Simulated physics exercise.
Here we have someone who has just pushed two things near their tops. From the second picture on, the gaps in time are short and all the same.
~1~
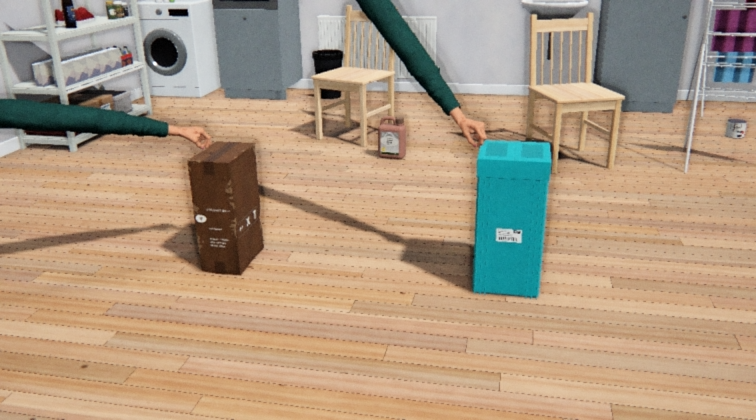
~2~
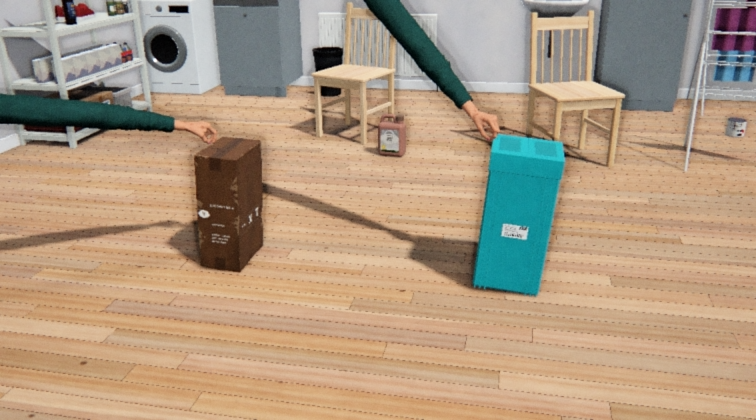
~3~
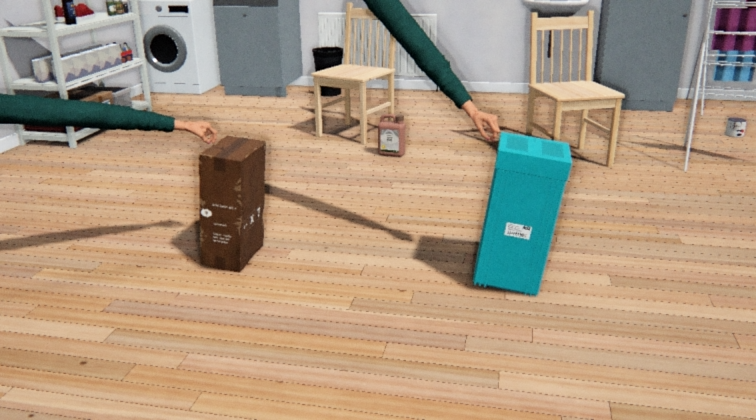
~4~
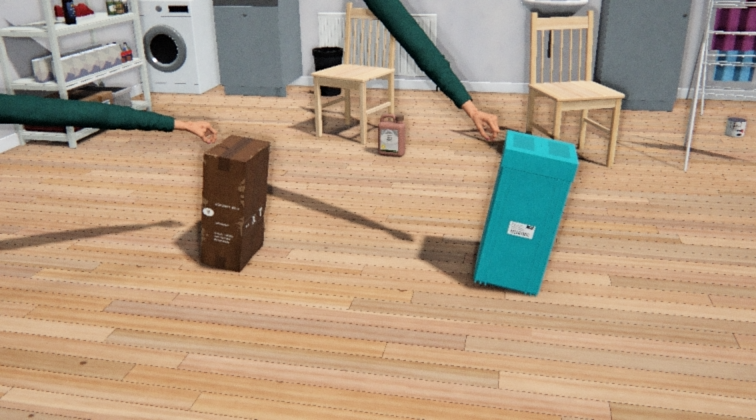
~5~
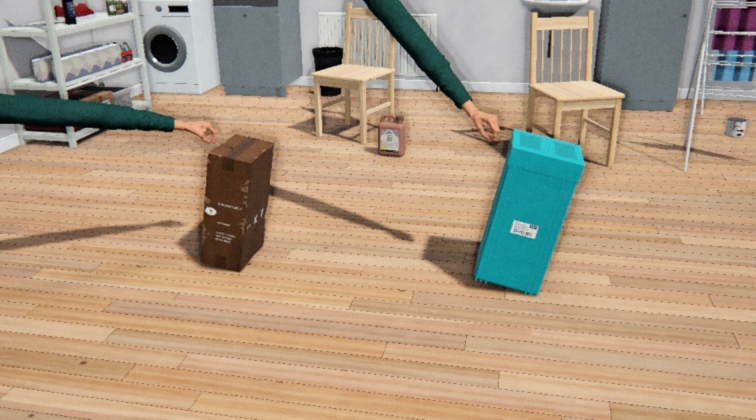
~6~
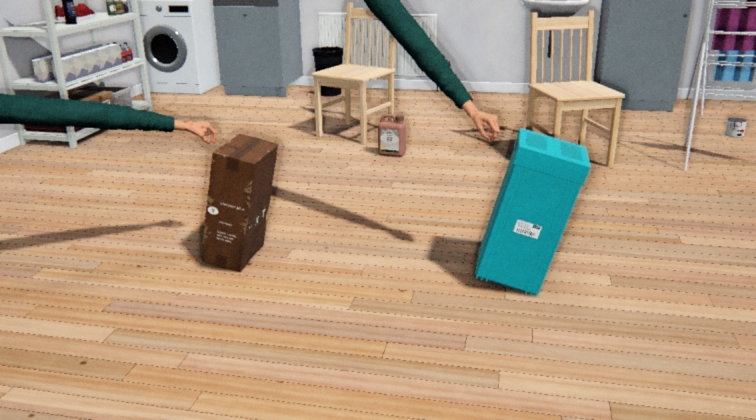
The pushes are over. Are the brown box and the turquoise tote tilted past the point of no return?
As it turns out, the brown box goes down on its side; the turquoise tote goes down on its side.
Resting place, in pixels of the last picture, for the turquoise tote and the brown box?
About (614, 260), and the other about (308, 244).
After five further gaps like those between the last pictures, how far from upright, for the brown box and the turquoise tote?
About 20° and 25°.
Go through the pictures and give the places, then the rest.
Brown box (228, 207) upright; turquoise tote (510, 219) upright, in the first frame.
Brown box (231, 203) 3° off upright; turquoise tote (516, 215) 5° off upright, in the second frame.
Brown box (233, 203) 6° off upright; turquoise tote (520, 214) 8° off upright, in the third frame.
Brown box (236, 203) 8° off upright; turquoise tote (523, 214) 10° off upright, in the fourth frame.
Brown box (238, 202) 10° off upright; turquoise tote (526, 213) 12° off upright, in the fifth frame.
Brown box (240, 202) 12° off upright; turquoise tote (529, 213) 14° off upright, in the sixth frame.
Then, 0.24 s after the last picture, brown box 36° off upright near (264, 205); turquoise tote 37° off upright near (562, 215).
Then, 0.46 s after the last picture, brown box 77° off upright near (300, 232); turquoise tote 72° off upright near (604, 240).
At rest, the brown box topples, near (308, 244); the turquoise tote topples, near (614, 260).
